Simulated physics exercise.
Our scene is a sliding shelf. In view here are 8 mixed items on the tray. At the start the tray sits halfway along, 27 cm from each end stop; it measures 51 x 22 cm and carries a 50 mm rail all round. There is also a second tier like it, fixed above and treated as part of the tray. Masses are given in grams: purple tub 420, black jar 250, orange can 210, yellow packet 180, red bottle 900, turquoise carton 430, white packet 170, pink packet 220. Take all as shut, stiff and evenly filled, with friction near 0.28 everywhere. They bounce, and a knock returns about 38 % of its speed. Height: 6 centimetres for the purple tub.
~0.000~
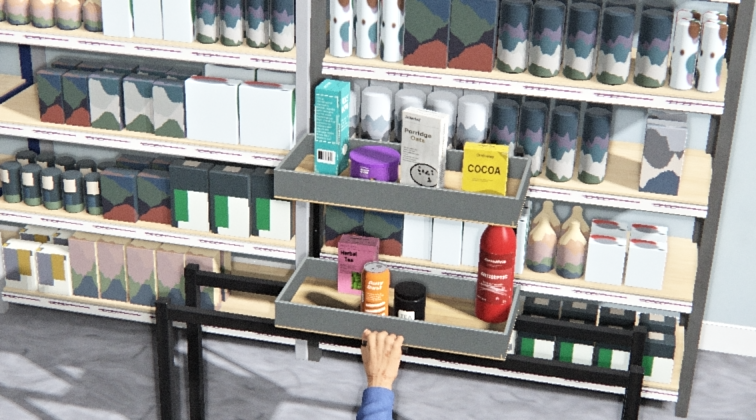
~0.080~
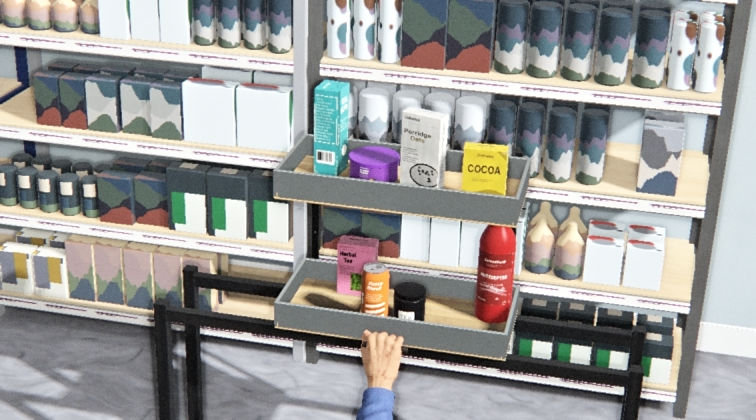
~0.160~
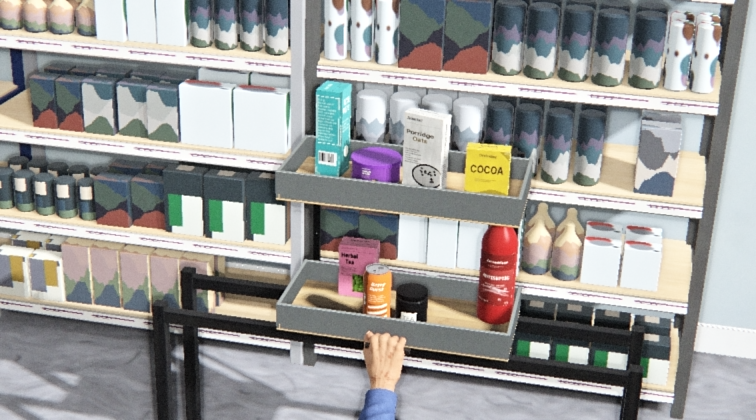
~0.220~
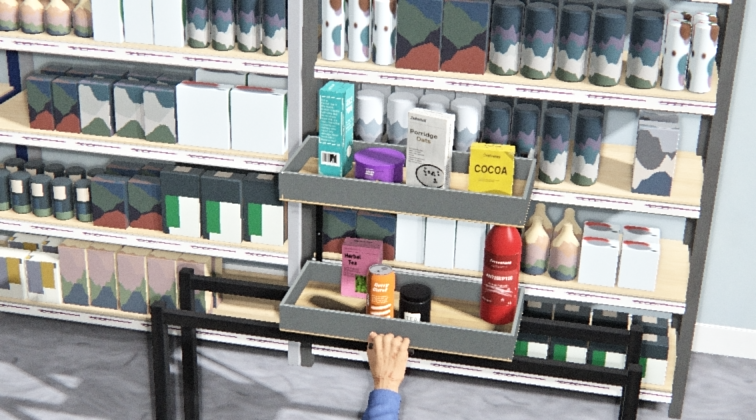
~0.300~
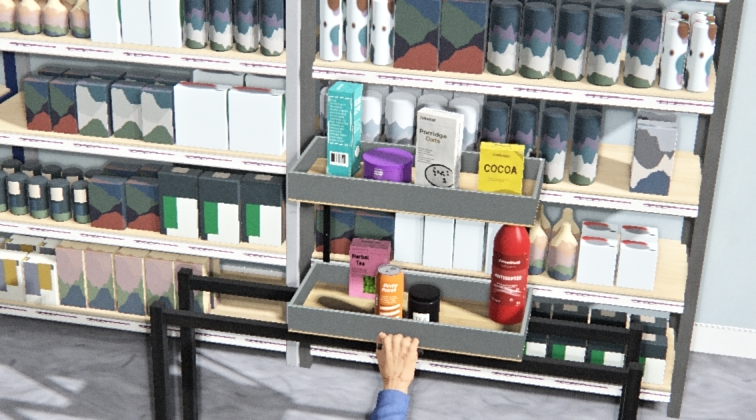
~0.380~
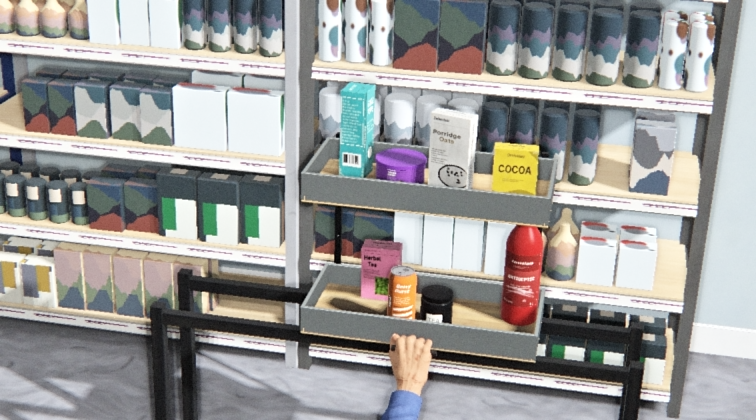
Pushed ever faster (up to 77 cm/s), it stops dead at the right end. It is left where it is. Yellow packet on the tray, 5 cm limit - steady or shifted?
My guess is it sits tight.
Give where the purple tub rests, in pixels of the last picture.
Around (538, 183).
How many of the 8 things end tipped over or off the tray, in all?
I make it 0.
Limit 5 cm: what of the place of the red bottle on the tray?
In the end the red bottle remains stationary.
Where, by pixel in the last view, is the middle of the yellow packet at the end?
Roughly (625, 187).
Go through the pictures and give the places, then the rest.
The first picture shows tray midway; yellow packet (484, 177); purple tub (375, 167).
The second picture shows tray midway; orange can (375, 296); red bottle (496, 265).
The third picture shows tray 1 cm right; turquoise carton (333, 130); white packet (426, 155).
The fourth picture shows tray 2 cm right; pink packet (362, 269); purple tub (379, 168).
The fifth picture shows tray 4 cm right; black jar (424, 308); orange can (389, 298).
The sixth picture shows tray 7 cm right; yellow packet (515, 178); red bottle (523, 267).
Around 0.78 s, tray 27 cm right; yellow packet shifted 3 cm near (627, 188); red bottle at 9° to upright; turquoise carton shifted 3 cm.
Around 0.88 s, tray 27 cm right; yellow packet shifted 2 cm near (625, 187); red bottle at 15° to upright; turquoise carton shifted 8 cm.
Around 1.18 s, tray 27 cm right; yellow packet shifted 2 cm near (625, 187); pink packet shifted 10 cm; turquoise carton shifted 10 cm.
Finally (2.3 s), not toppled but over 5 cm from the start, purple tub, black jar, orange can, turquoise carton, white packet and pink packet; the other 2 still in place (within 5 cm). Final places as that camera would see them, yellow packet near (625, 187).
